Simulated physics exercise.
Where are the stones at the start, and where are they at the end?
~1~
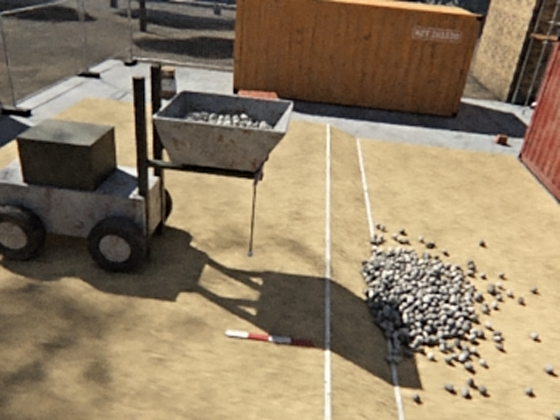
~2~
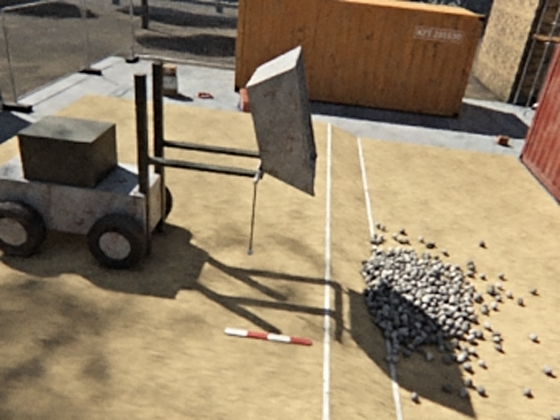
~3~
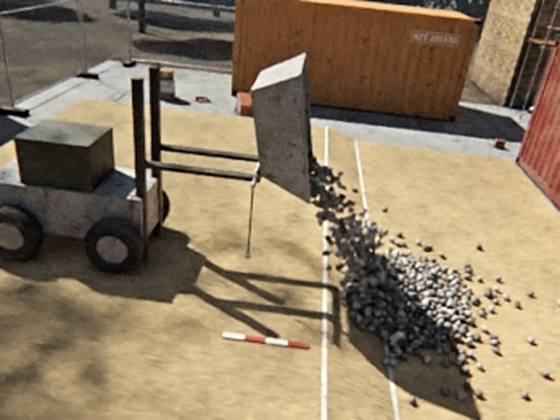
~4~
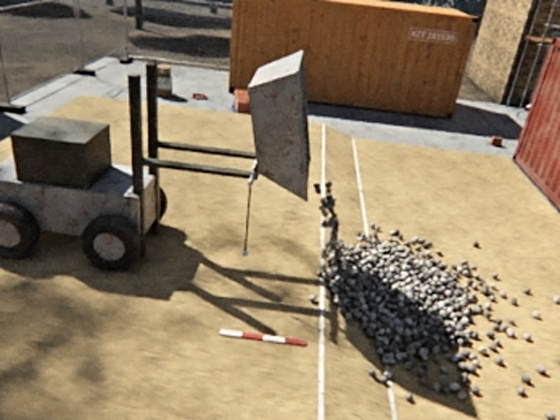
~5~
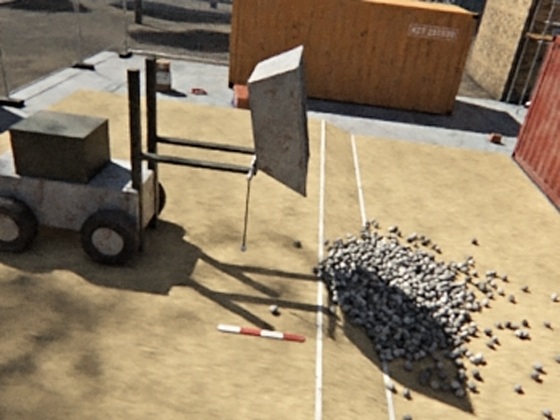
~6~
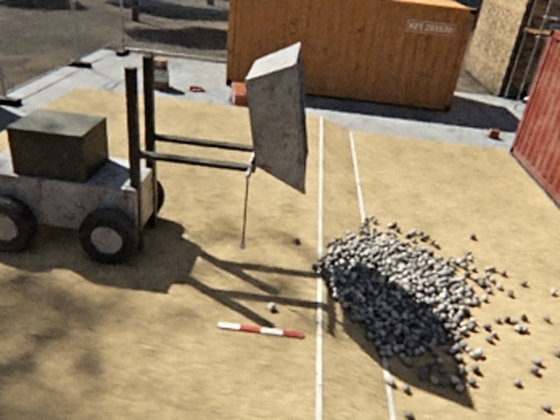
At the start, some stones are in the raised skip and the rest lie in a pile on the ground to its right. At the end they are all down on the ground, nearly all in one larger pile to the lower right of the skip.
